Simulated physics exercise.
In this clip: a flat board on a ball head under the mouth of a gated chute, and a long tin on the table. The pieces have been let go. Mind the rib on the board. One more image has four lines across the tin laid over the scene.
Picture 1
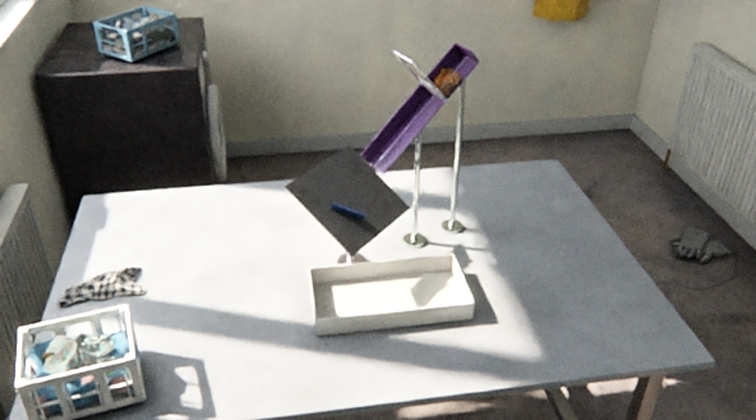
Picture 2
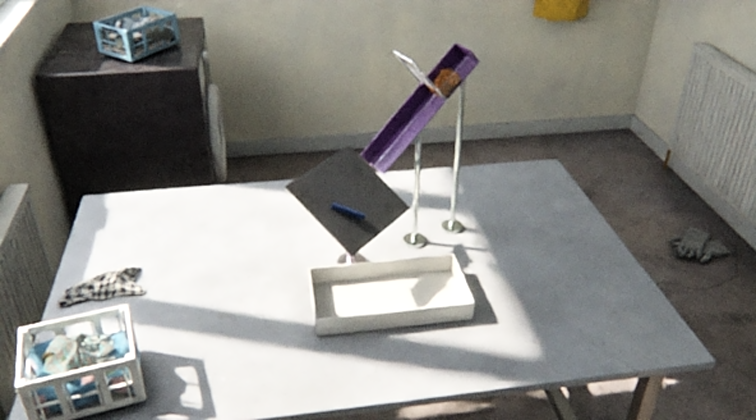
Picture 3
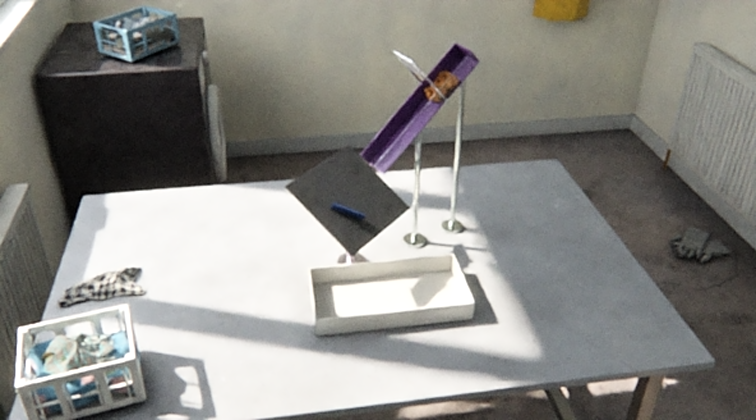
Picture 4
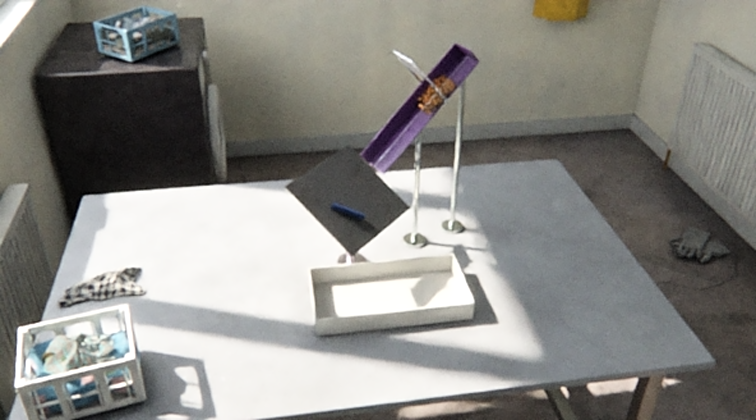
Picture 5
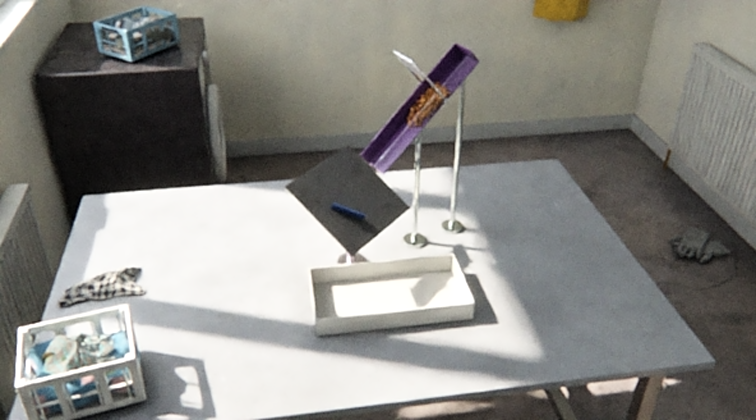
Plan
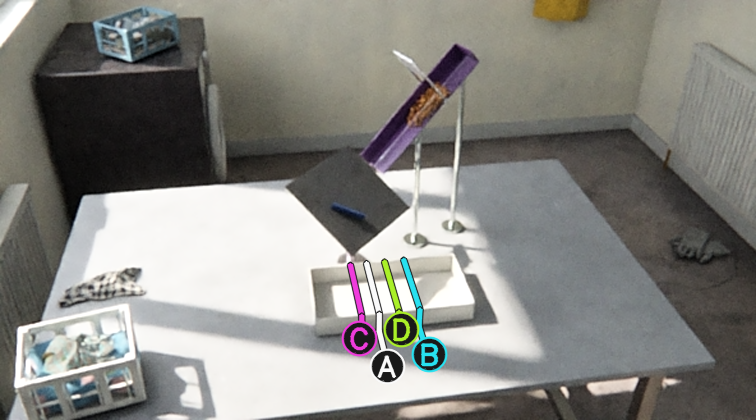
The footage shows a small heap of brown pieces near the top of a sloping purple chute, which starts sliding and spreads out down the channel toward a tilted dark board with a blue rib, above an empty white tin.
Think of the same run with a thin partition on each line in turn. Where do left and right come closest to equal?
Take B.
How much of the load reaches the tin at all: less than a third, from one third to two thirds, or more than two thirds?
More than two thirds.
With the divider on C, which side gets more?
The right side.
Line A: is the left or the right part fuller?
The right side.
On the marked copy, line A crosses the front rim at (379, 313); line B crosses the front rim at (419, 308); line C crosses the front rim at (361, 315); line D crosses the front rim at (398, 311).
If A is chosen, of what is caught, just a few on the left of the divider, almost all on the right.
If B is chosen, of what is caught, roughly a third on the left of the divider, roughly two thirds on the right.
If C is chosen, of what is caught, not one piece on the left of the divider, every piece on the right.
If D is chosen, of what is caught, just a few on the left of the divider, almost all on the right.
